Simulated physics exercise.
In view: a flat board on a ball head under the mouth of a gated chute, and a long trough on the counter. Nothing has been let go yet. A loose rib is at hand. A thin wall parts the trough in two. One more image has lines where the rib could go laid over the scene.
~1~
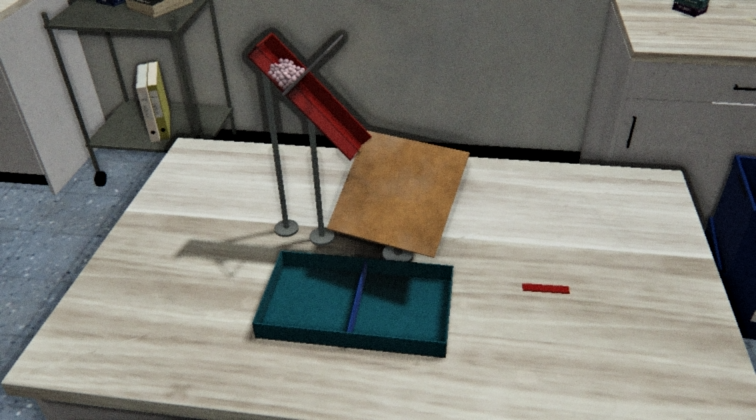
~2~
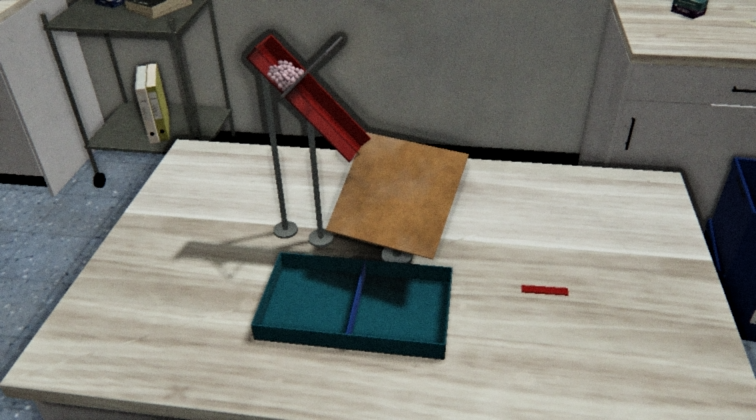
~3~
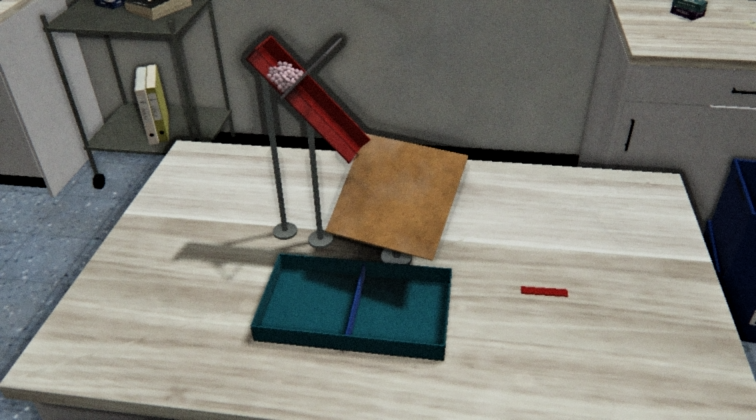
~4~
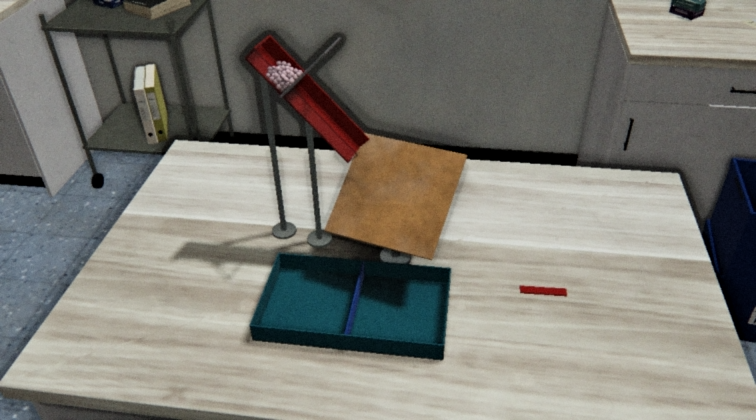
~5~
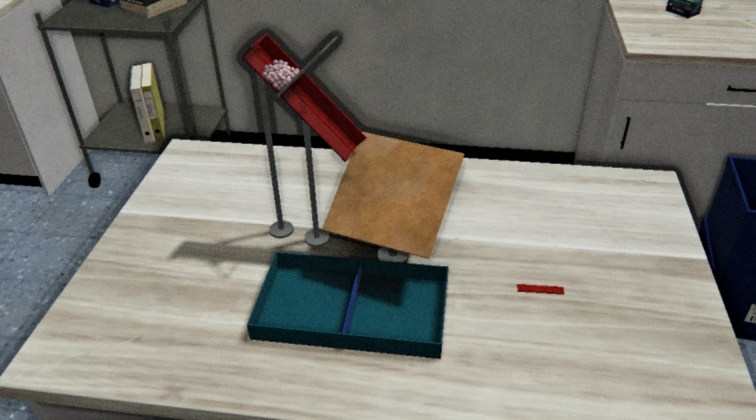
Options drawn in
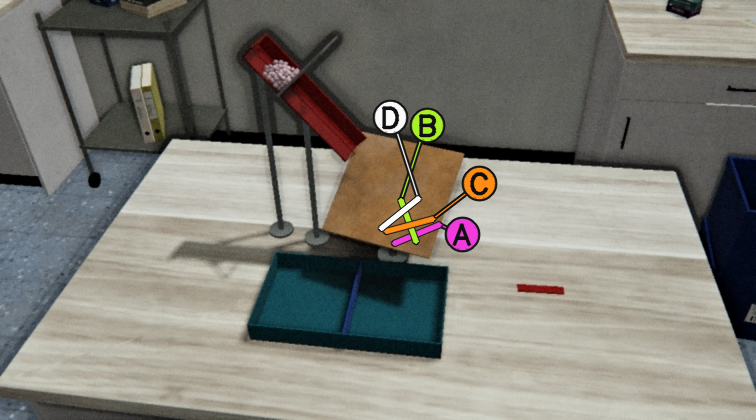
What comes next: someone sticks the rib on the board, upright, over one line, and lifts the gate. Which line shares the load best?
Line C.
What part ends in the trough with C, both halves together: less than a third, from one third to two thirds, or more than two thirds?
Line C gives more than two thirds.
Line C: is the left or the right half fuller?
The left half.
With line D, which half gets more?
Left.
On the marked copy, line A from (439, 224) to (394, 243); line B from (401, 200) to (416, 241); line C from (432, 219) to (386, 231); line D from (418, 198) to (381, 228).
With A, of what is caught, close to a quarter in the left half, the bulk in the right.
With B, of what is caught, a small share in the left half, the bulk in the right.
With C, of what is caught, close to two thirds in the left half, close to a third in the right.
With D, of what is caught, the bulk in the left half, a small share in the right.
